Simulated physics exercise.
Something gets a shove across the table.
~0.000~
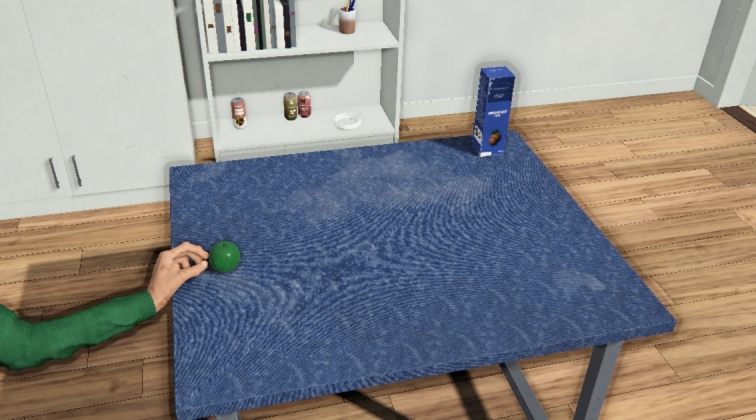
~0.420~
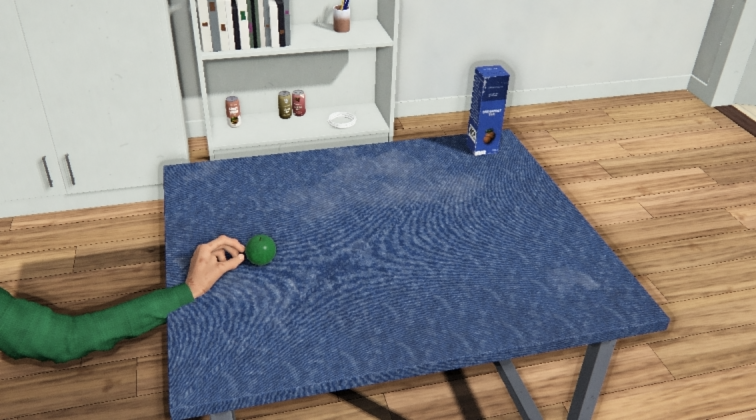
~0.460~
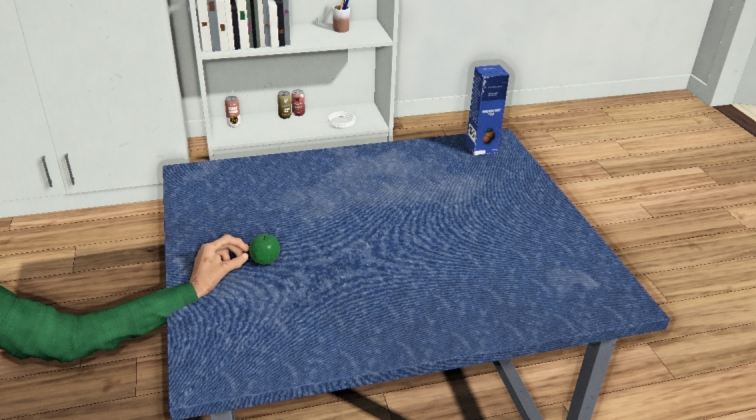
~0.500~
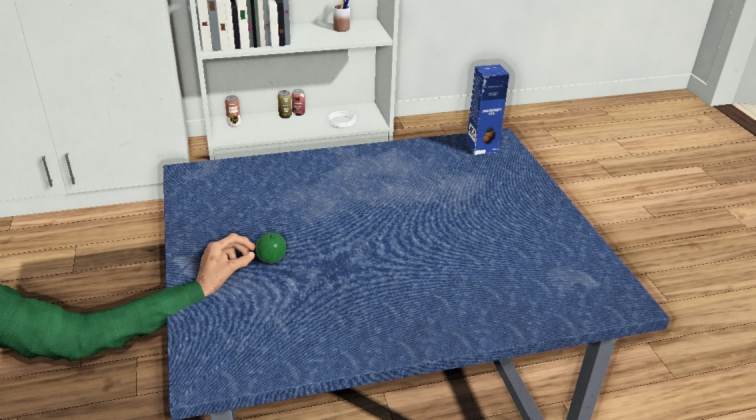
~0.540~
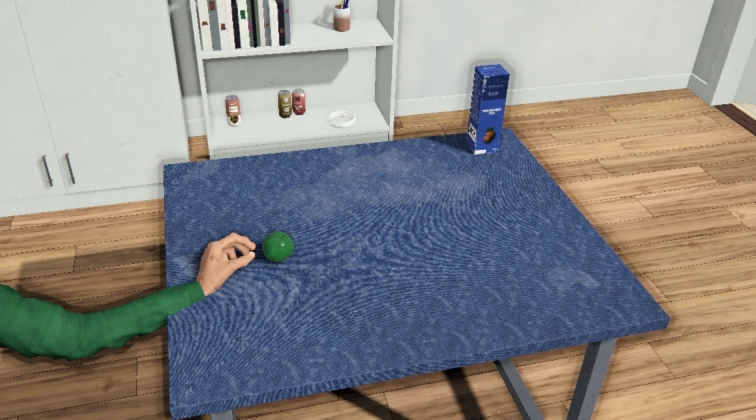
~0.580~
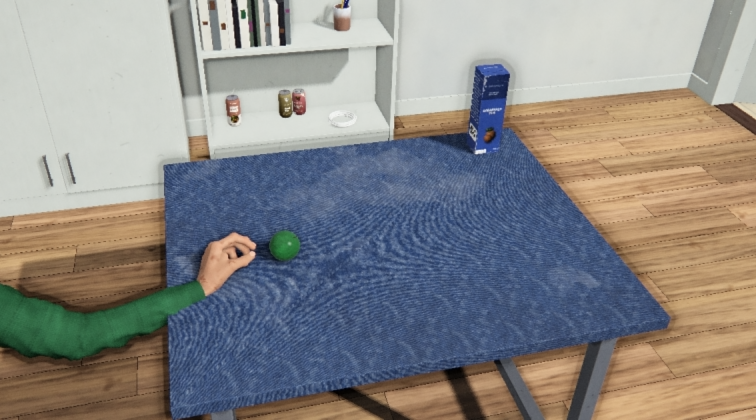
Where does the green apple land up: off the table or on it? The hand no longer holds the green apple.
You'll see it is on the table when it's all over.
After 0.68 s, green apple rolled about its own width near (299, 244).
After 0.88 s, green apple rolled well along near (323, 240).
After 0.98 s, green apple rolled well along near (332, 239).
After 1.28 s, green apple rolled well along near (349, 237).
At rest (1.8 s), moved from the start, green apple. Seen from the same camera at the end, green apple near (351, 237).
